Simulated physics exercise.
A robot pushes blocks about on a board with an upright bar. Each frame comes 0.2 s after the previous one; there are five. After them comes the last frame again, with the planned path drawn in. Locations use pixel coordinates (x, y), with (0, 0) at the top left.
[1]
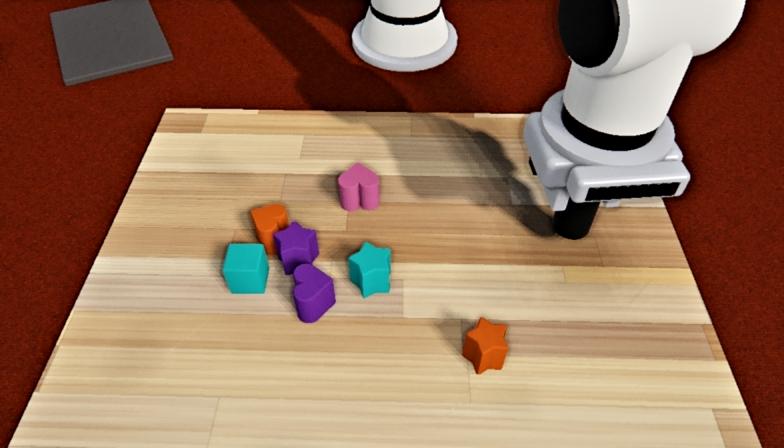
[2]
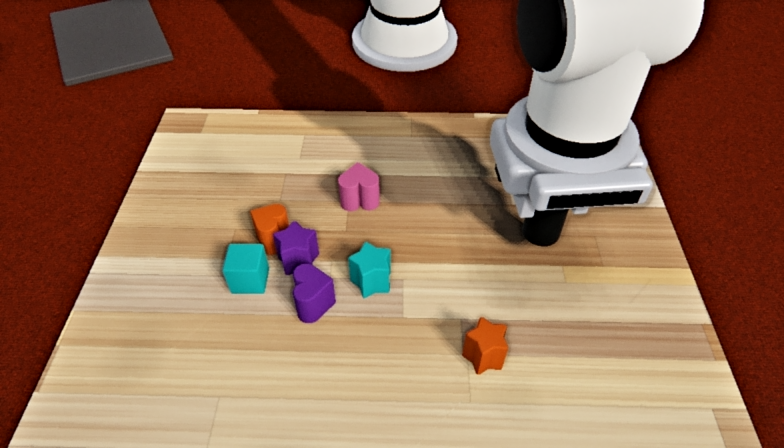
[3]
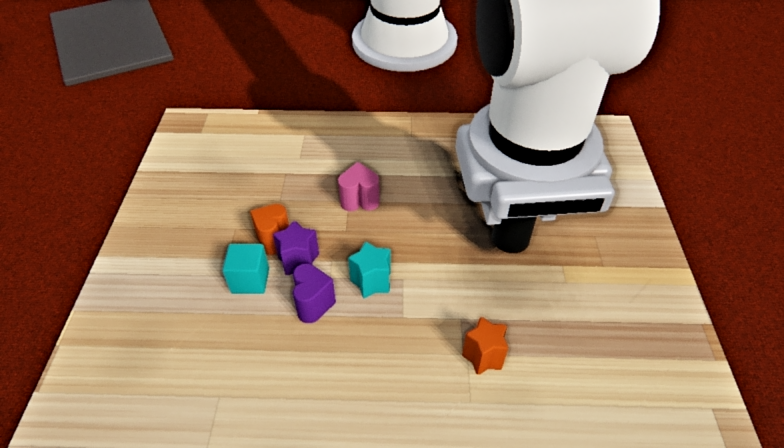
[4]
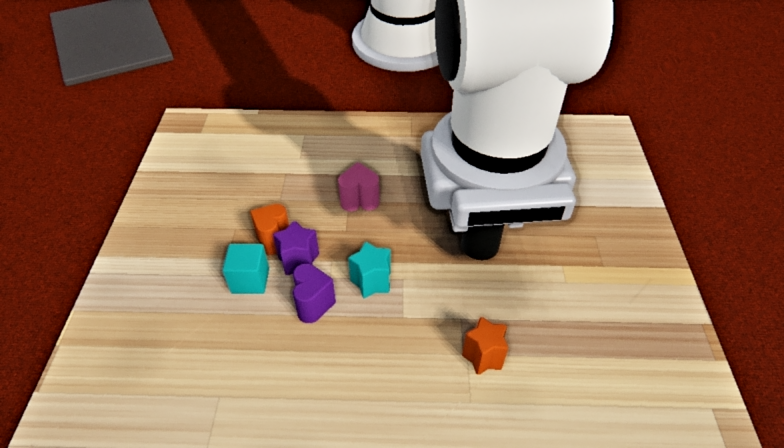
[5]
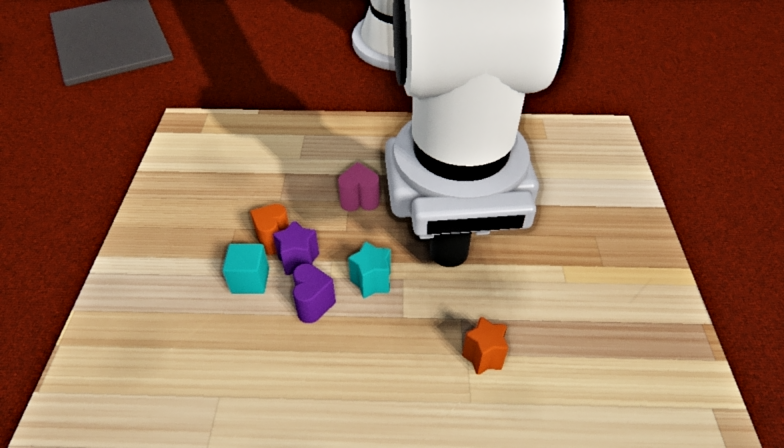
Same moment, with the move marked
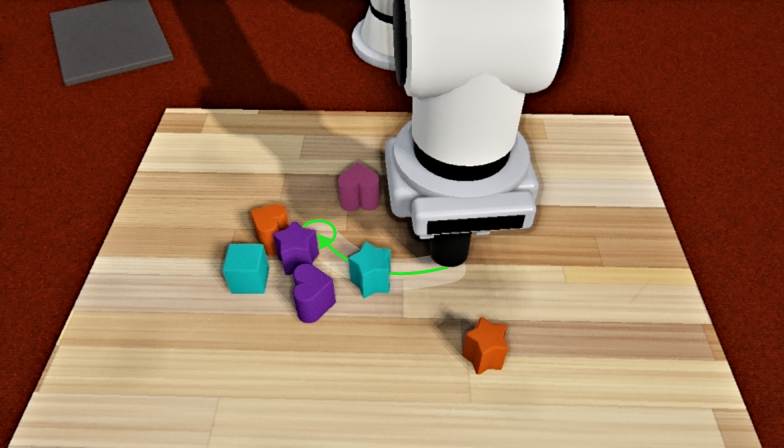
A white robot arm with a short black bar reaches over a pale wooden board on a red floor, seen from above at an angle. An orange block, purple star, purple heart, turquoise cube and turquoise star cluster left of centre, with a pink block above and an orange star lower right. The arm glides steadily left, its shadow crossing the pink block, while every block stays still.
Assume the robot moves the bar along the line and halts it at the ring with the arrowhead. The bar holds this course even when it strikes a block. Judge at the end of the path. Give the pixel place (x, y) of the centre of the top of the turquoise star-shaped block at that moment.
The centre of its top will be at (314, 252).
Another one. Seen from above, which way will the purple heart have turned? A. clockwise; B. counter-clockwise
I choose B.
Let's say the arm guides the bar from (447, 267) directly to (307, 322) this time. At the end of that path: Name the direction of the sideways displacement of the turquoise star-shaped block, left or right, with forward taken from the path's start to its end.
So, looking from the first point of the path to the last, the turquoise star-shaped block moves rightwards.
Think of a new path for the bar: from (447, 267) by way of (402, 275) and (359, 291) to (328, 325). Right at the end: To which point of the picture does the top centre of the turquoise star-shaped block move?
The centre of its top face lies at (288, 293).
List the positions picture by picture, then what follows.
The first frame shows tip of the bar at (570, 226), middles of tops, orange heart at (268, 216), purple star-shaped block at (294, 236), purple heart at (309, 281), turquoise star-shaped block at (371, 258).
The second frame shows bar at (541, 233), nothing pushed.
The third frame shows bar at (511, 239), nothing pushed.
The fourth frame shows bar at (480, 246), nothing pushed.
The fifth frame shows bar at (449, 253), orange heart at (268, 216), purple star-shaped block at (294, 236), purple heart at (309, 281), turquoise star-shaped block at (371, 258).
The line goes from (447, 267) via (397, 274) and (350, 261), ending at (317, 234).
On the path given first. One third of the way, bar at (397, 259); turquoise star-shaped block at (362, 258), turned 20° anticlockwise.
Two thirds of the way, bar at (348, 246); purple star-shaped block at (288, 237), turned 15° clockwise; purple heart at (302, 283), turned 25° anticlockwise; turquoise star-shaped block at (318, 255), turned 45° anticlockwise.
At the end, bar at (315, 219); orange heart unmoved; purple star-shaped block at (282, 239), turned 25° clockwise; purple heart at (302, 283), turned 25° anticlockwise; turquoise star-shaped block at (314, 252), turned 65° anticlockwise.
